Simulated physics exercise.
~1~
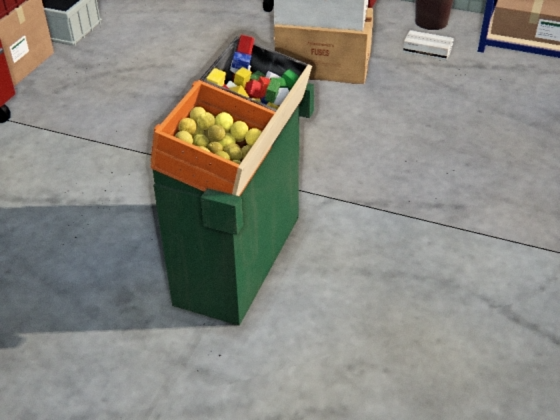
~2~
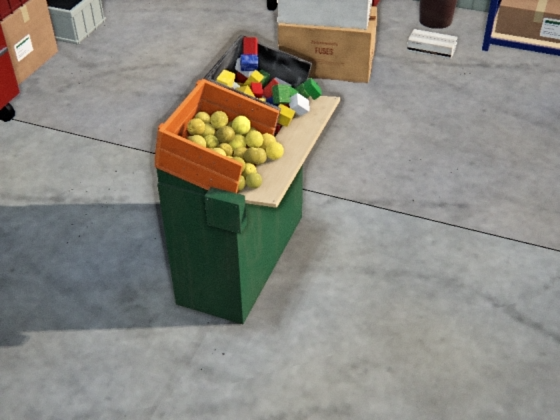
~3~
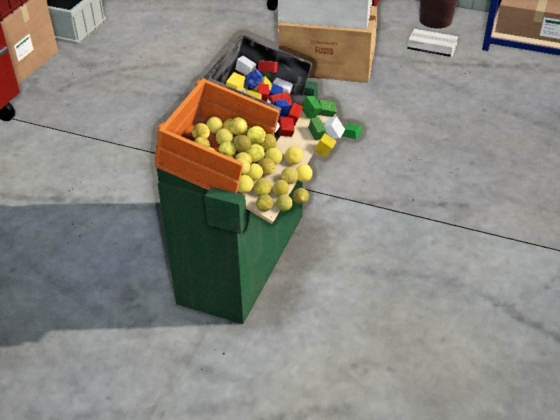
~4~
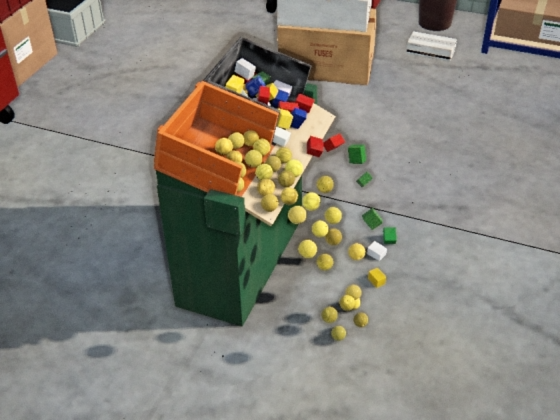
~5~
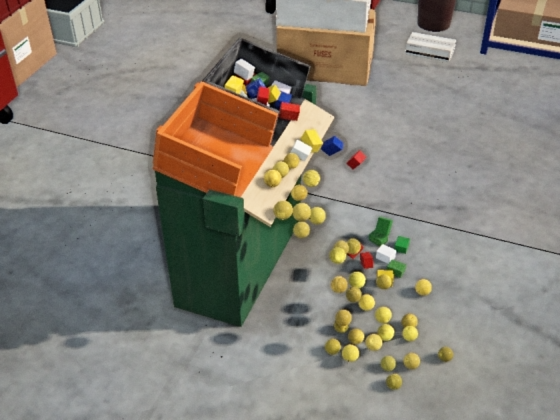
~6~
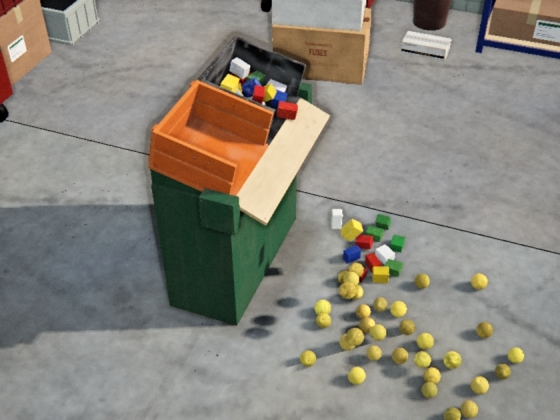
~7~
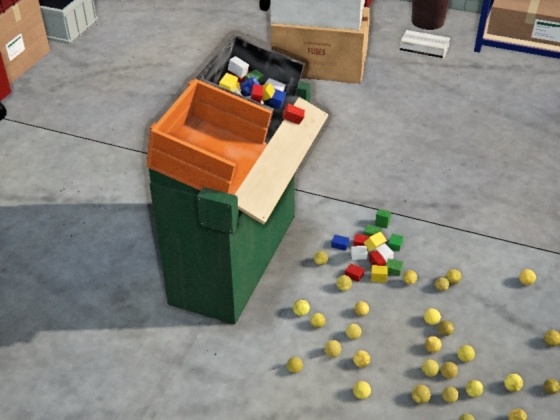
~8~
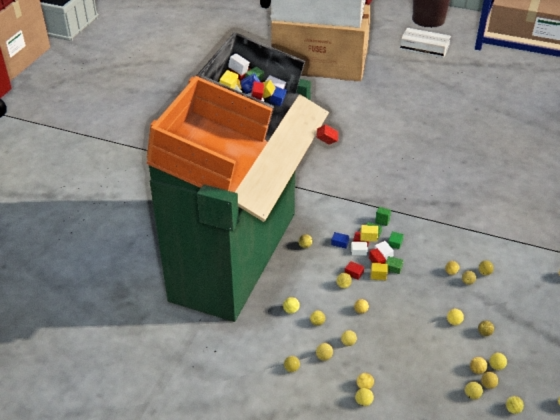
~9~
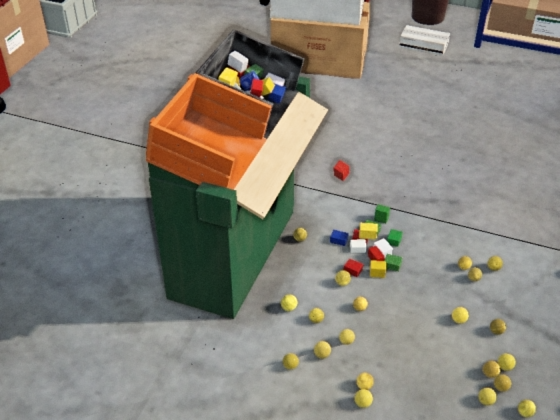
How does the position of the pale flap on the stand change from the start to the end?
At the start the flap leans upright against the open side of the chutes, and by the end it has swung down and lies on its side, sticking out to the right.
